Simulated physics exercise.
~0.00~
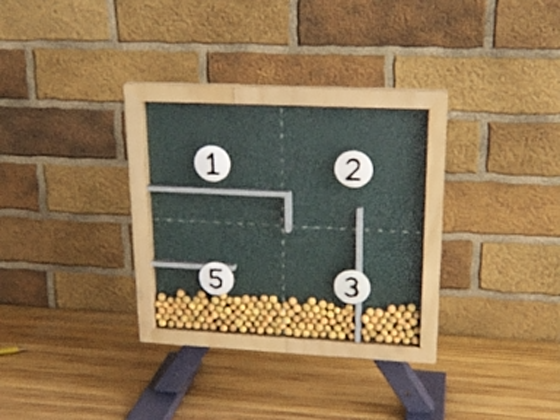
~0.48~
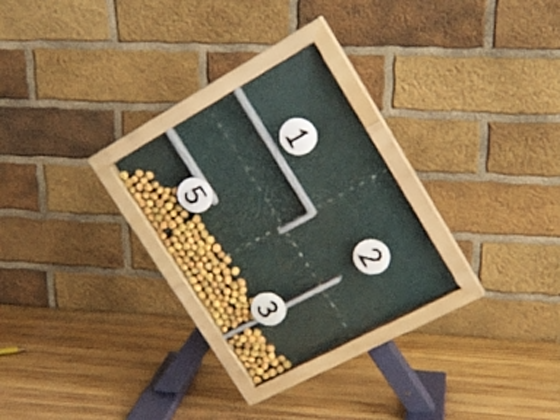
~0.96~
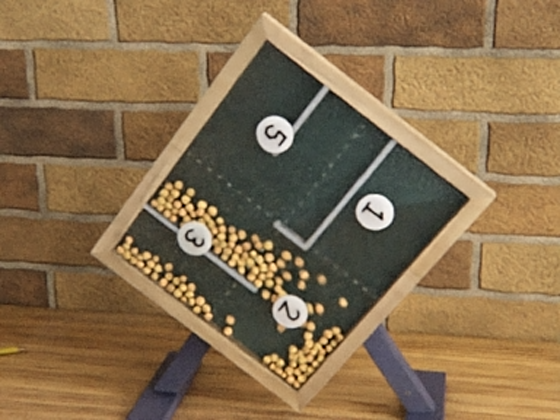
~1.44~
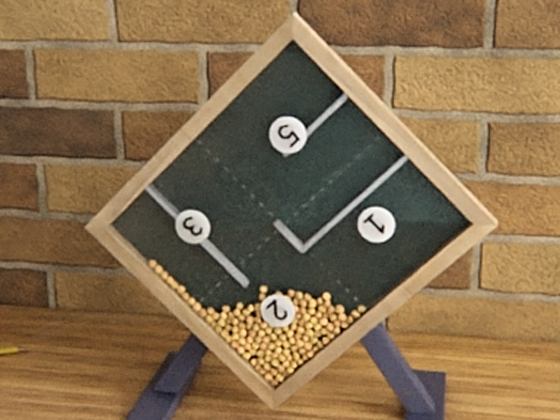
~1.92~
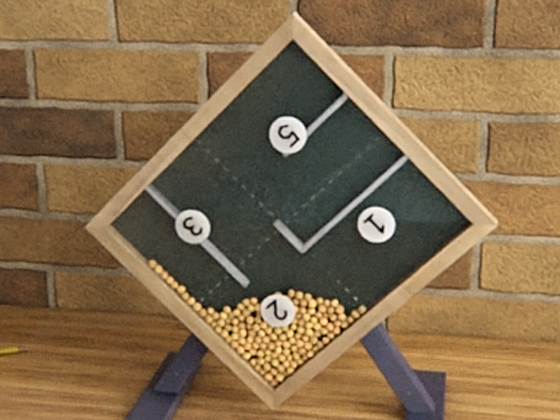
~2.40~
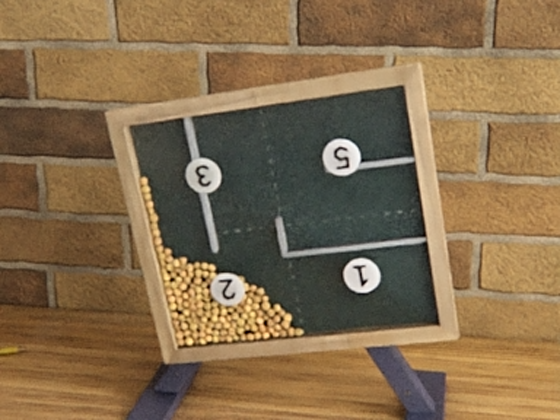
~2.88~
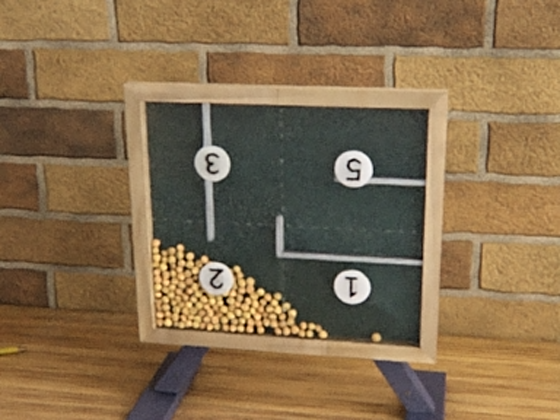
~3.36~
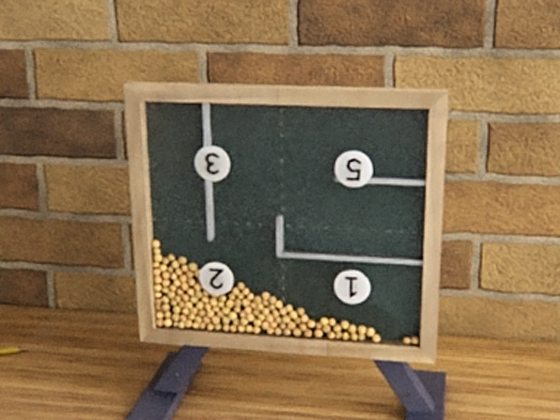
A square framed case turns upside down in stages, and its pale beads settle lower left.
